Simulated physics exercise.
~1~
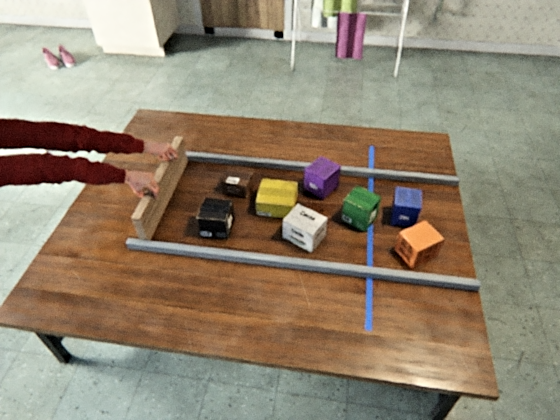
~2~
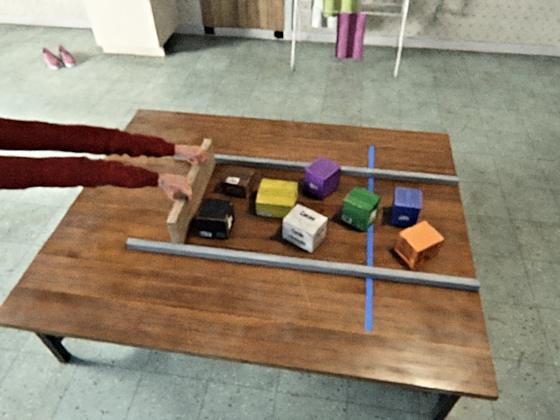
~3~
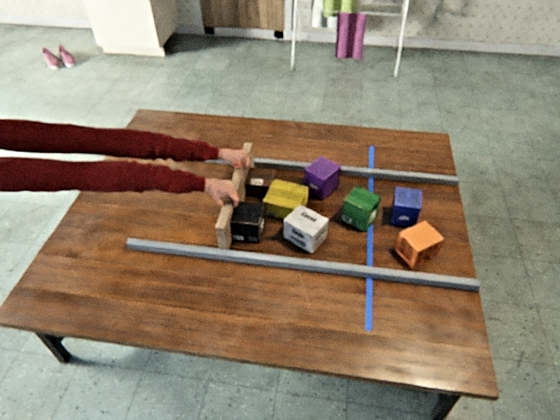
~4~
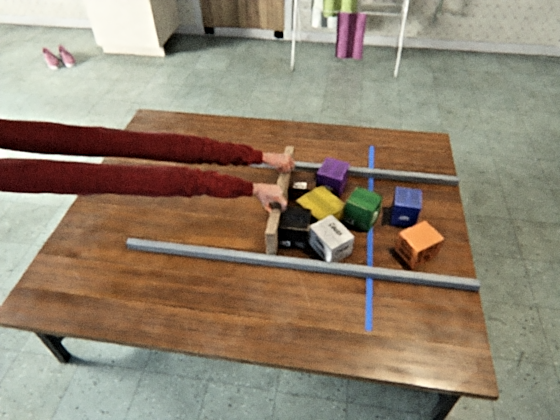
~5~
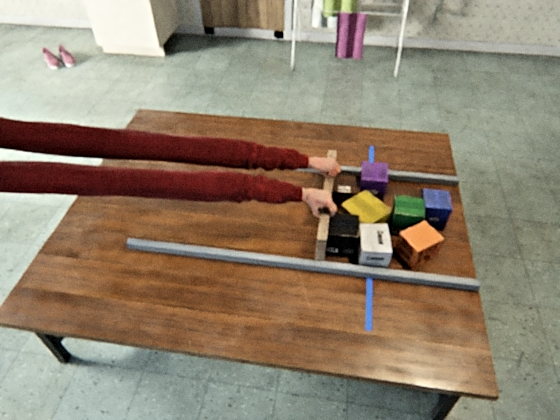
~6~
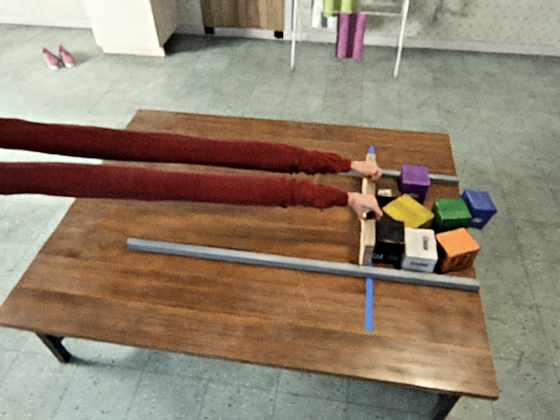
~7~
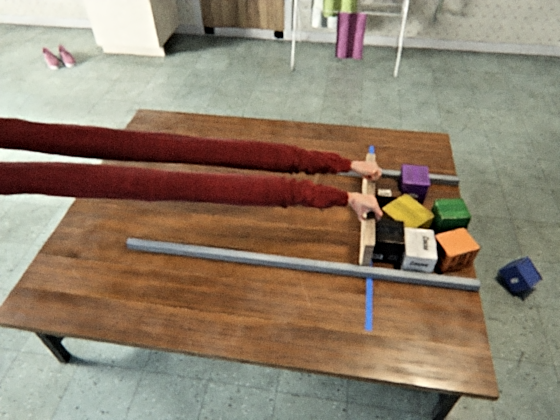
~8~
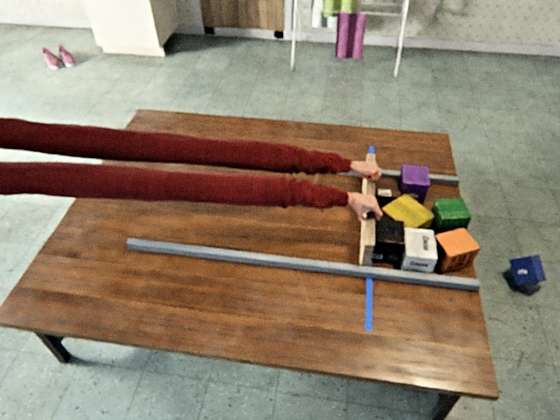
Two hands sliding an upright plank rightward to blue tape, bunching colourful boxes until the blue one drops off the table's edge.
